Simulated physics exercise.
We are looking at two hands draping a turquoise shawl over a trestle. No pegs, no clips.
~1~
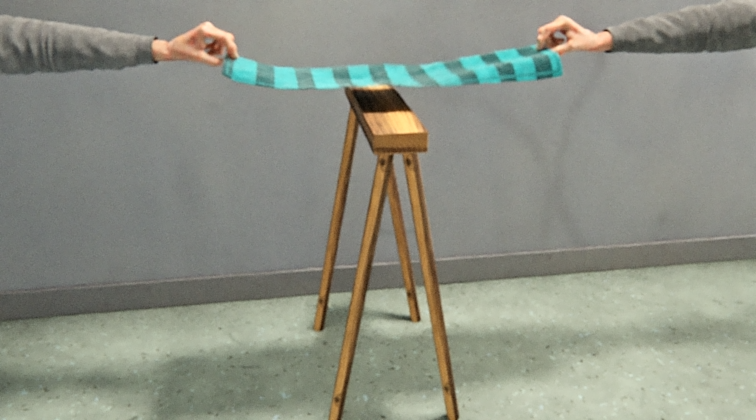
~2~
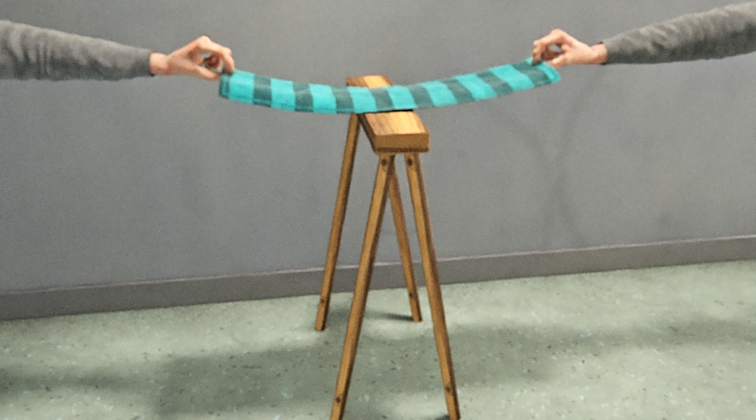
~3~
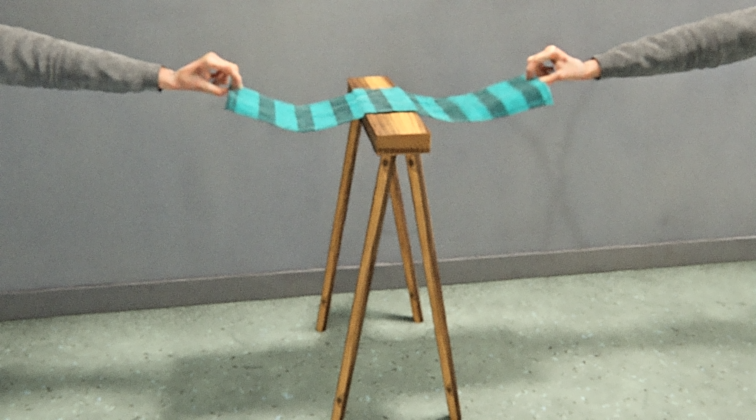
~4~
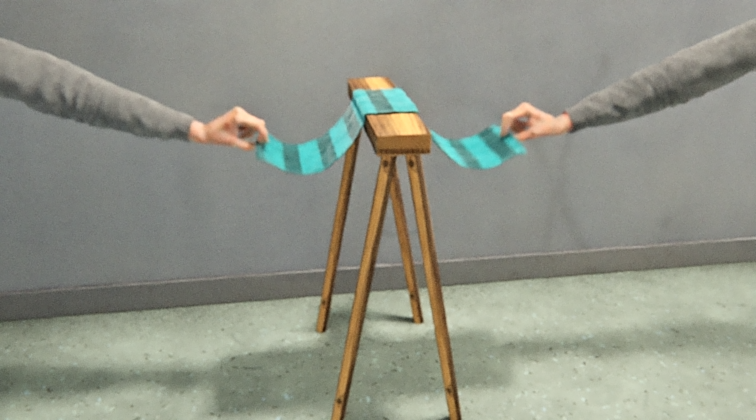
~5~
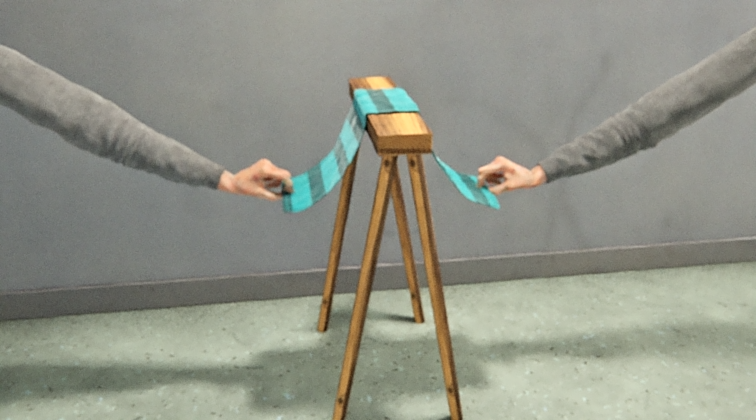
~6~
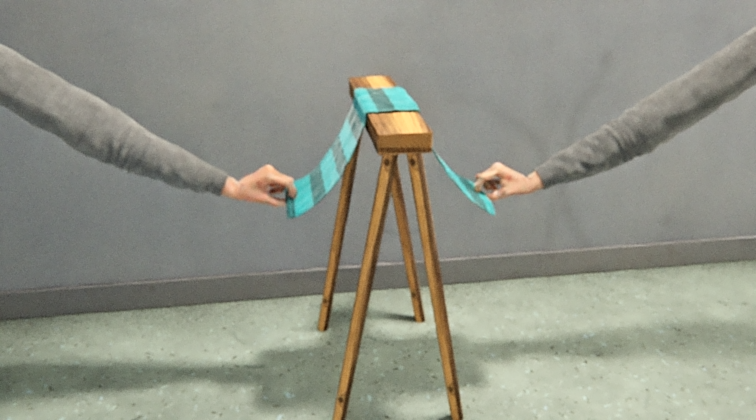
Above a wooden trestle by a gray wall, two hands held a striped turquoise shawl by its ends, lowered it across the top, then drew both ends down and inward on either side.
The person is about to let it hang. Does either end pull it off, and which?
The turquoise shawl stays on top.
Then, 0.76 s past the final frame, shawl hanging on both sides, left end near (361, 226), right end near (400, 230).
Then, 1.70 s past the final frame, shawl hanging on both sides, left end near (357, 226), right end near (407, 229).
When it is over, shawl hanging on both sides, left end near (351, 226), right end near (408, 229). The turquoise shawl hangs there.
